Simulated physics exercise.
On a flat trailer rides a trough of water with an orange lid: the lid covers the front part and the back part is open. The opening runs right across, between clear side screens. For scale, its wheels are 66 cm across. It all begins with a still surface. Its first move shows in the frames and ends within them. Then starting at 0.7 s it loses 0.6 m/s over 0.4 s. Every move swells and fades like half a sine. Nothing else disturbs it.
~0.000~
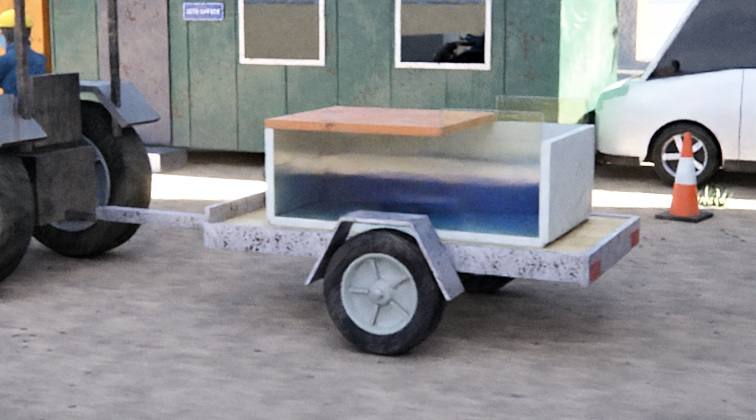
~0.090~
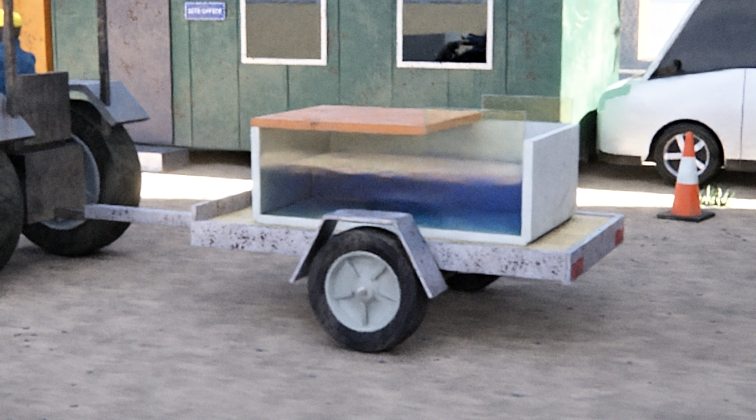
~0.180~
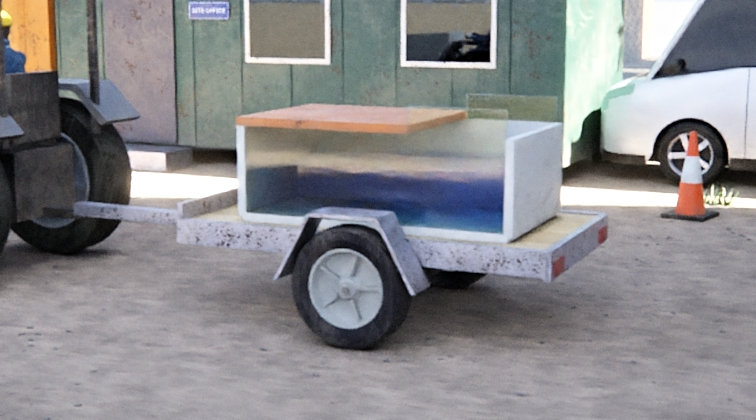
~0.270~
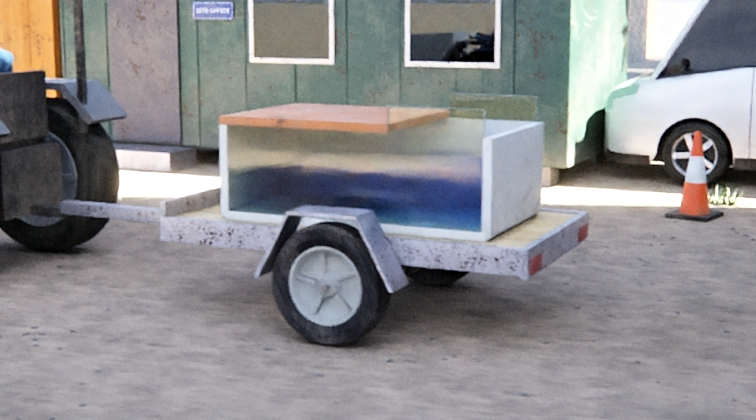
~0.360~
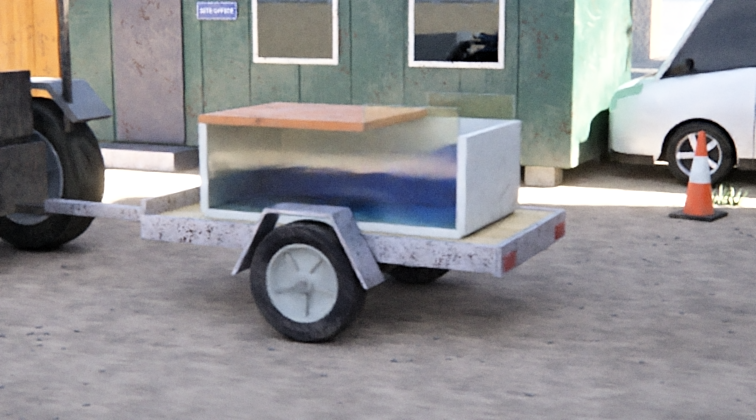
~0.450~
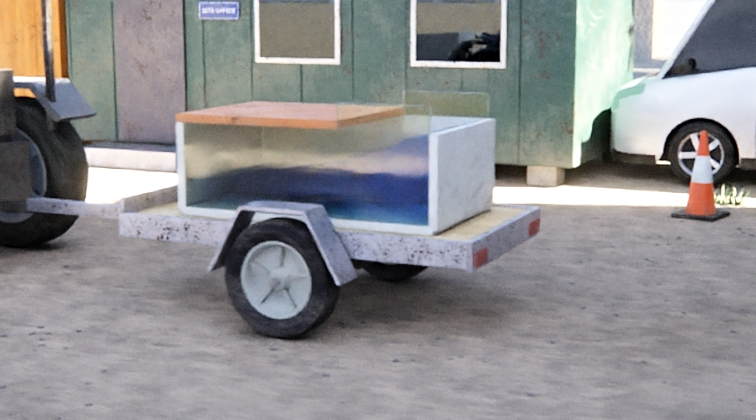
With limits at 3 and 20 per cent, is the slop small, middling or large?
The loss is small.
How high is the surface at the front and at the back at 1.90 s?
Front 32 cm, back 28 cm.
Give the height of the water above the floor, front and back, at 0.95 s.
About 22 cm in front and 32 cm behind.
Then, 0.95 s in, the surface stands 23 cm on the front, 32 cm on the back; there is no loss.
Then, 1.45 s in, the surface stands 46 cm on the front, 25 cm on the back; there is no loss.
Then, 1.90 s in, the surface stands 33 cm on the front, 27 cm on the back; there is no loss.
Then, 3.98 s in, there is no loss.
